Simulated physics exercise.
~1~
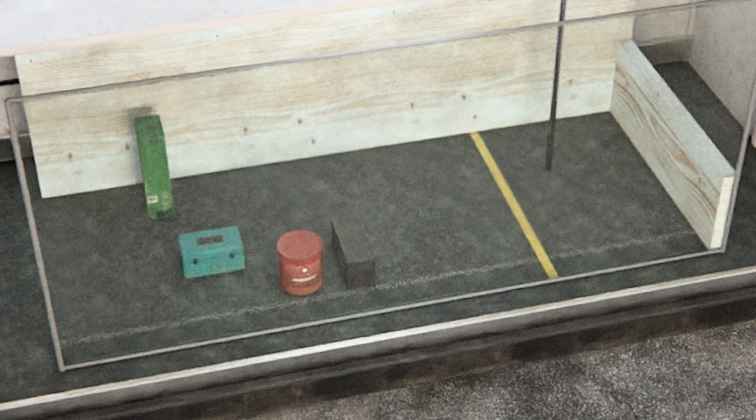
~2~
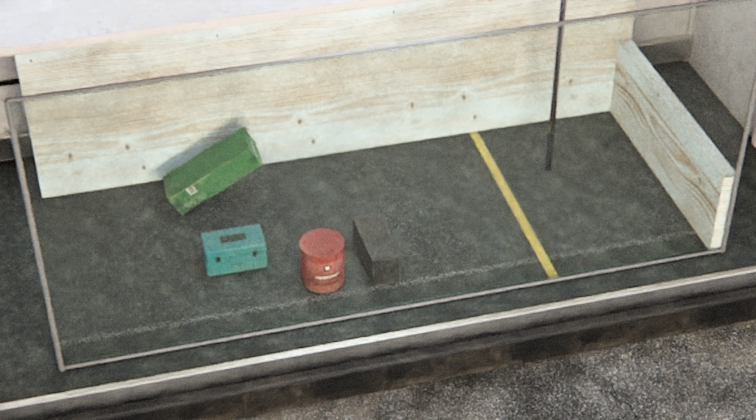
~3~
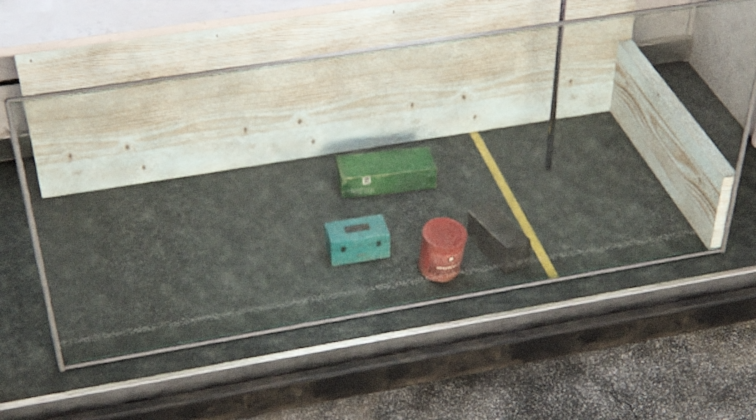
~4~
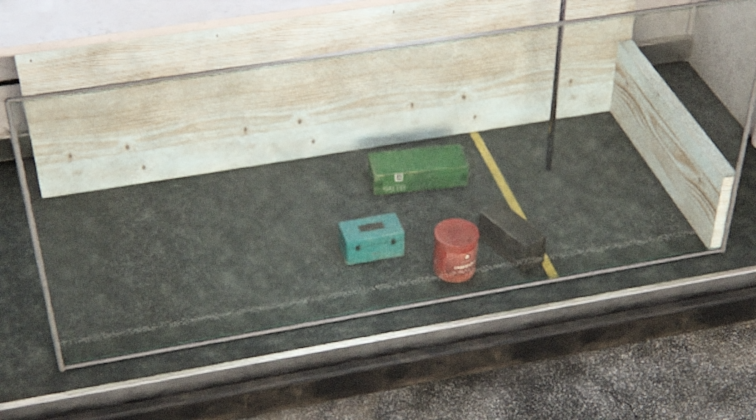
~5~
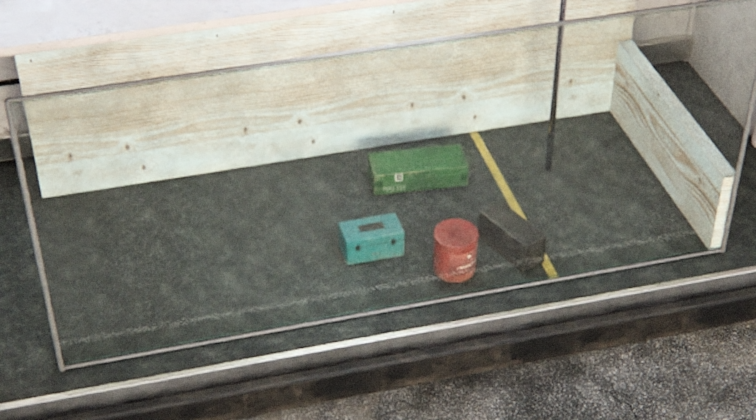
A tall green box toppled onto its side and slid right along the dark floor, while a teal toolbox, a red bucket and a black box slid the same way. All four came to rest, the green box, teal toolbox and bucket short of the yellow line.
